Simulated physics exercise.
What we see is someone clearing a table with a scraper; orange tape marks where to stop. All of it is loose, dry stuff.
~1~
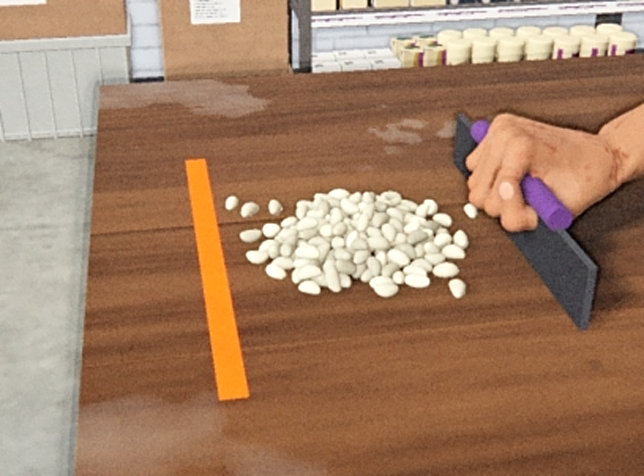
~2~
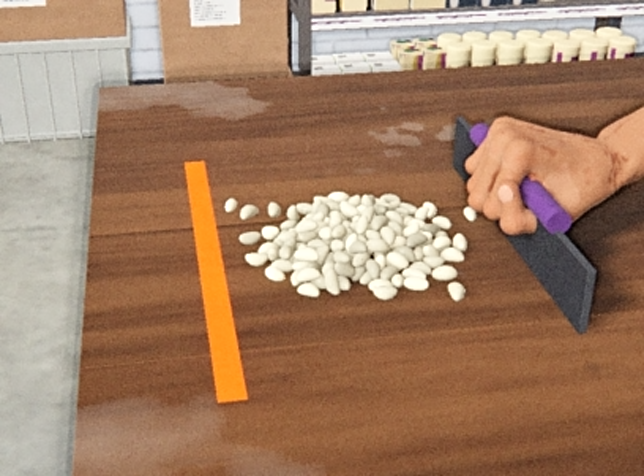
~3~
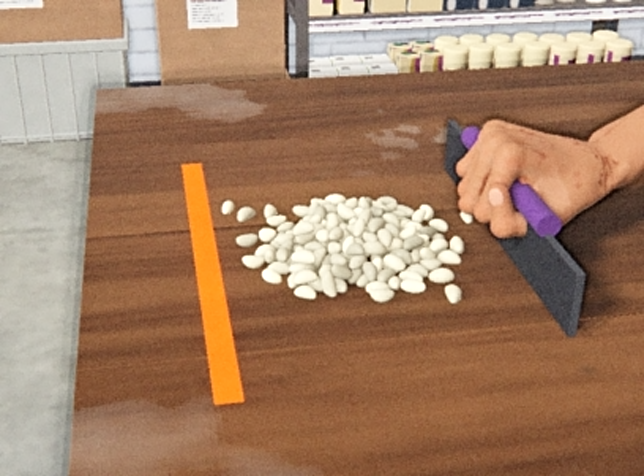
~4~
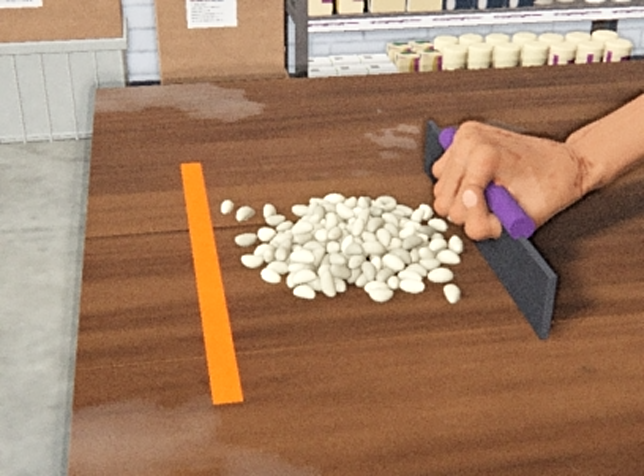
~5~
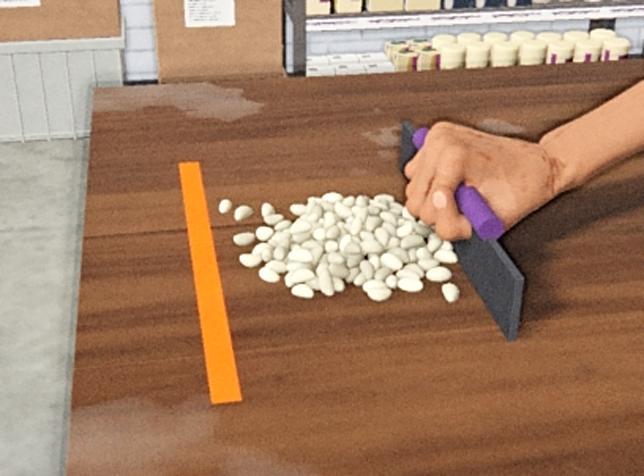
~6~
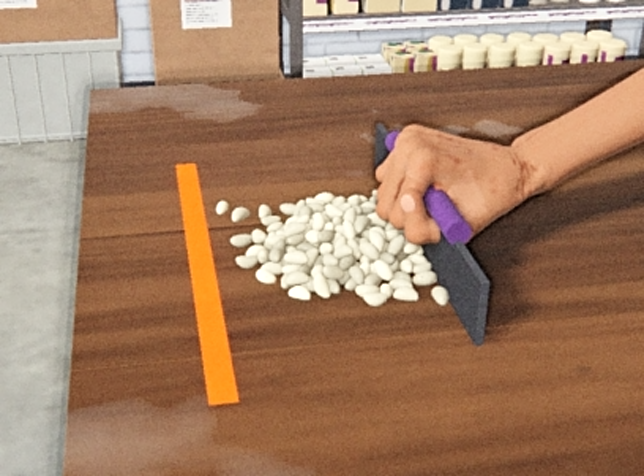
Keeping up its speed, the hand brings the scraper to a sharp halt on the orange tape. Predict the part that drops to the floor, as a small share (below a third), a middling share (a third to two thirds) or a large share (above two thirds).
A small share.
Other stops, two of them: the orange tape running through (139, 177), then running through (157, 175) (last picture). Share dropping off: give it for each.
About 60 %, then 40 %.
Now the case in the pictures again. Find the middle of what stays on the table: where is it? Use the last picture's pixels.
I'd put the middle at about (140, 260) in the last picture.
Soon, scraper still moving, near (303, 199); heap all on the table, its front near (154, 263).
A while on, scraper stopped at the orange tape; heap a small part over the edge.
Finally, scraper stopped at the orange tape; heap a small part over the edge.
